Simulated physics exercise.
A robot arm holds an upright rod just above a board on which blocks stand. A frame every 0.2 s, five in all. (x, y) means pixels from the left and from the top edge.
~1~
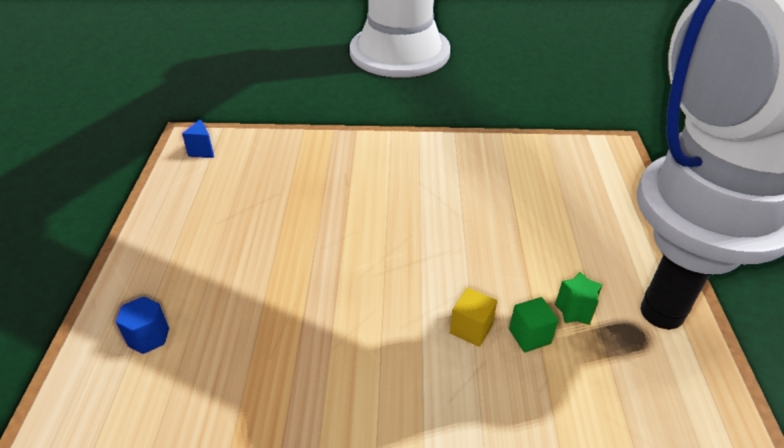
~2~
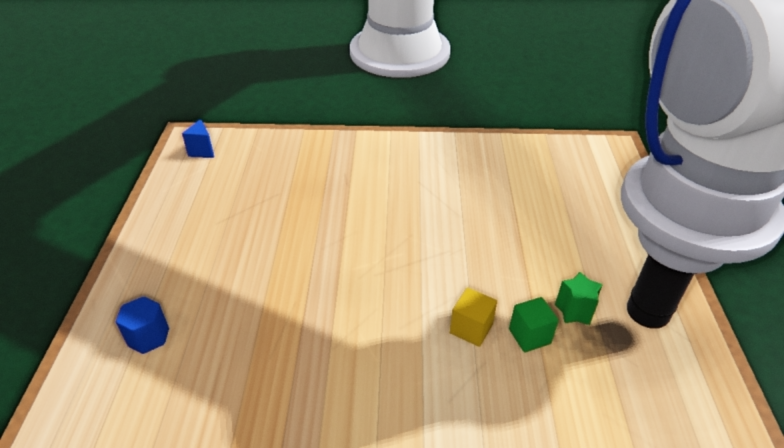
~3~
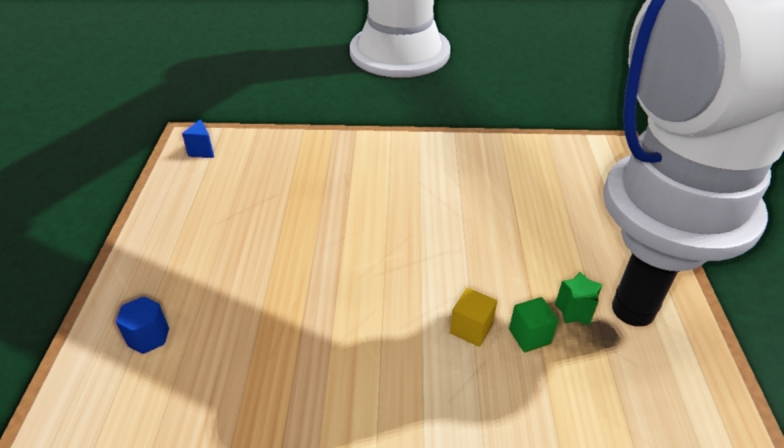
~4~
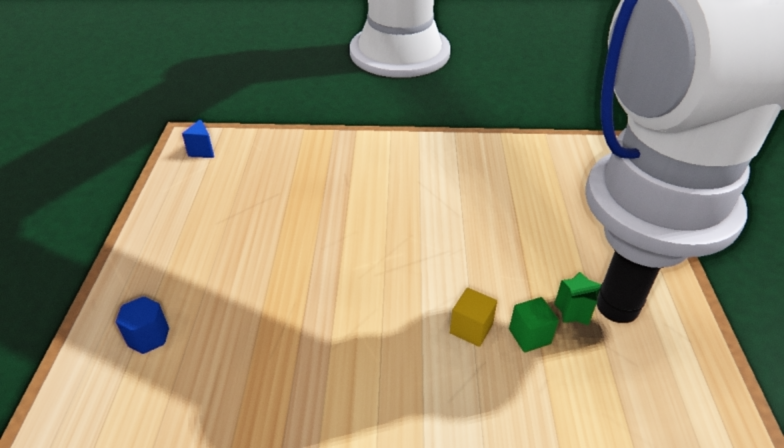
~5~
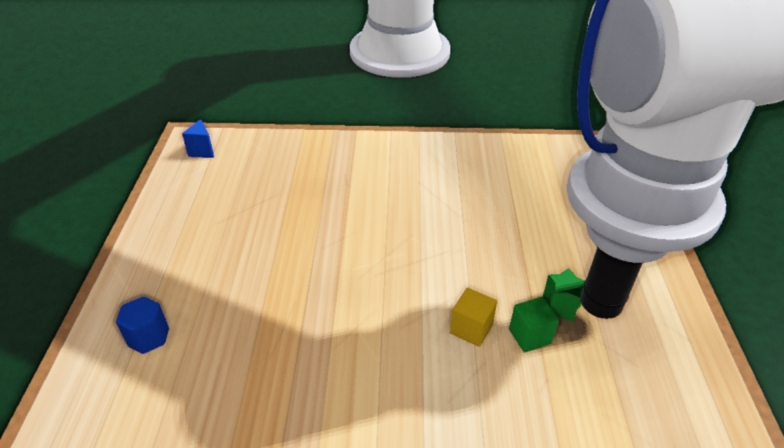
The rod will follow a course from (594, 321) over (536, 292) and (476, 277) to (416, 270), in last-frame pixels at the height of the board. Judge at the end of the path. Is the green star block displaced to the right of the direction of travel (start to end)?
The answer is yes.
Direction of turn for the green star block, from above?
It spins with the clock.
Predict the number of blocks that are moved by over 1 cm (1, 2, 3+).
That's one.
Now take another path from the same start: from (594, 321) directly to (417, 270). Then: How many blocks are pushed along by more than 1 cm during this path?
My prediction: One block.
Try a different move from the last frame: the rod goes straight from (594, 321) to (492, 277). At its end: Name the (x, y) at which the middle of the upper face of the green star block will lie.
Its top middle: (466, 240).
The first path, step by step. One third of the way, rod (540, 274); green star block (510, 254).
Two thirds of the way, rod (478, 259); green star block (451, 238).
At the end, rod (417, 252); green square unmoved; green star block (408, 223), turned 40° clockwise.
